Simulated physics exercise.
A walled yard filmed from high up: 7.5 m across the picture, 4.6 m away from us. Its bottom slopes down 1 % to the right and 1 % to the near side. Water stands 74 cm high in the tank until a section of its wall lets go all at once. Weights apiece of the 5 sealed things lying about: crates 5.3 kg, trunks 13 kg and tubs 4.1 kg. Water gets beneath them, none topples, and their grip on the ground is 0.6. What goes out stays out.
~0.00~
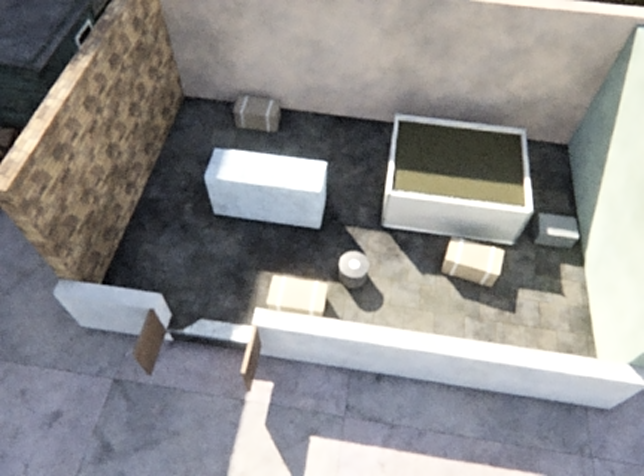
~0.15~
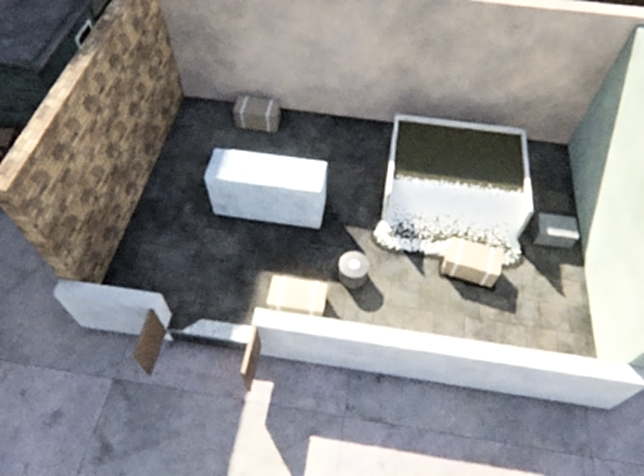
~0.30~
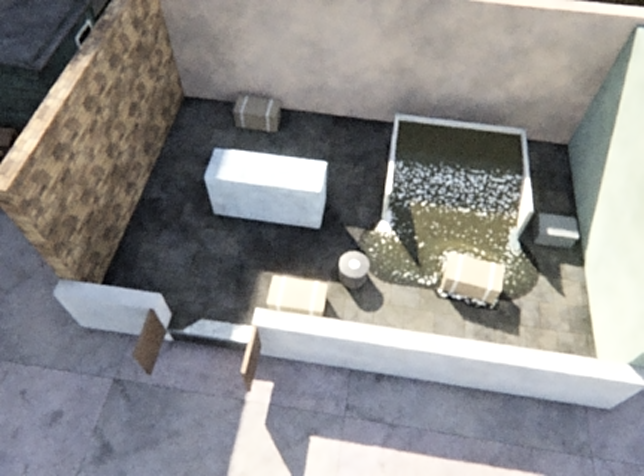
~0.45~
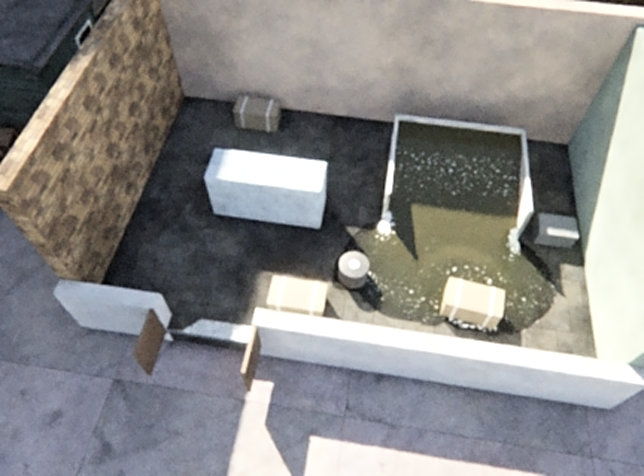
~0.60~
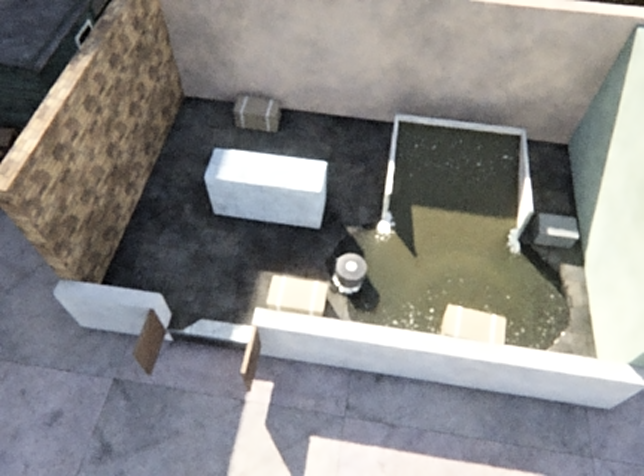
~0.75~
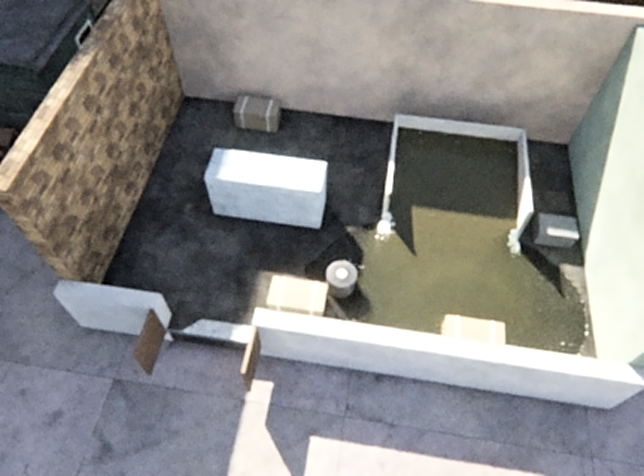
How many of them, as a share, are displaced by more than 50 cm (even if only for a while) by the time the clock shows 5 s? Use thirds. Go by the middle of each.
Share: Two thirds or more.
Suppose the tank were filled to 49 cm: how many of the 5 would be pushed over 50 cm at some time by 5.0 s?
Then 4.
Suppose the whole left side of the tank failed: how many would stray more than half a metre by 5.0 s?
In that case 3 of them.
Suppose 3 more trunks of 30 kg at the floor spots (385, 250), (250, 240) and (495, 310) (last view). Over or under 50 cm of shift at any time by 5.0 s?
In turn: More, more, more.
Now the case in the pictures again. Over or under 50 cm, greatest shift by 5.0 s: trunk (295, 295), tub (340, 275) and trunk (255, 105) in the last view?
In turn: Over, over, under.
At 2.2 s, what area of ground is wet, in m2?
Some 16 m2.
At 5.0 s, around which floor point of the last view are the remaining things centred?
At about (325, 175).
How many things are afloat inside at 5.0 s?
At that moment 4.
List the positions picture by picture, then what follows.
The first frame shows a trunk at (475, 255) rests on the ground; a tub at (354, 264) rests on the ground; 3.6 m2 under water; 0 of 5 have shifted.
The second frame shows a trunk at (475, 255), on the bottom; a tub at (354, 264), on the bottom; water covers 4.8 m2; 0 of 5 have shifted.
The third frame shows a trunk at (475, 272) rests on the ground, 33 cm from its start; a tub at (354, 264), on the bottom; water covers 6.4 m2; 1 of 5 have shifted.
The fourth frame shows a trunk at (475, 297) rests on the ground, 75 cm from its start; a tub at (354, 264) rests on the ground; water covers 8.3 m2; 1 of 5 have shifted.
The fifth frame shows a trunk at (475, 326) rests on the ground, 119 cm from its start; a tub at (351, 266), on the bottom, 6 cm from its start; 10.3 m2 under water; 2 of 5 have shifted.
The sixth frame shows a trunk at (475, 334) rests on the ground, 133 cm from its start; a tub at (342, 274), on the bottom, 26 cm from its start; water covers 11.5 m2; 2 of 5 have shifted.
After 1.1 s 1 of 5 are over 50 cm from their spots; 2 afloat.
After 2.2 s 3 of 5 are over 50 cm from their spots; 2 afloat.
After 3.5 s 4 of 5 are over 50 cm from their spots; 4 afloat.
After 5.0 s 4 of 5 are over 50 cm from their spots, and 4 have been at some point; 4 afloat.
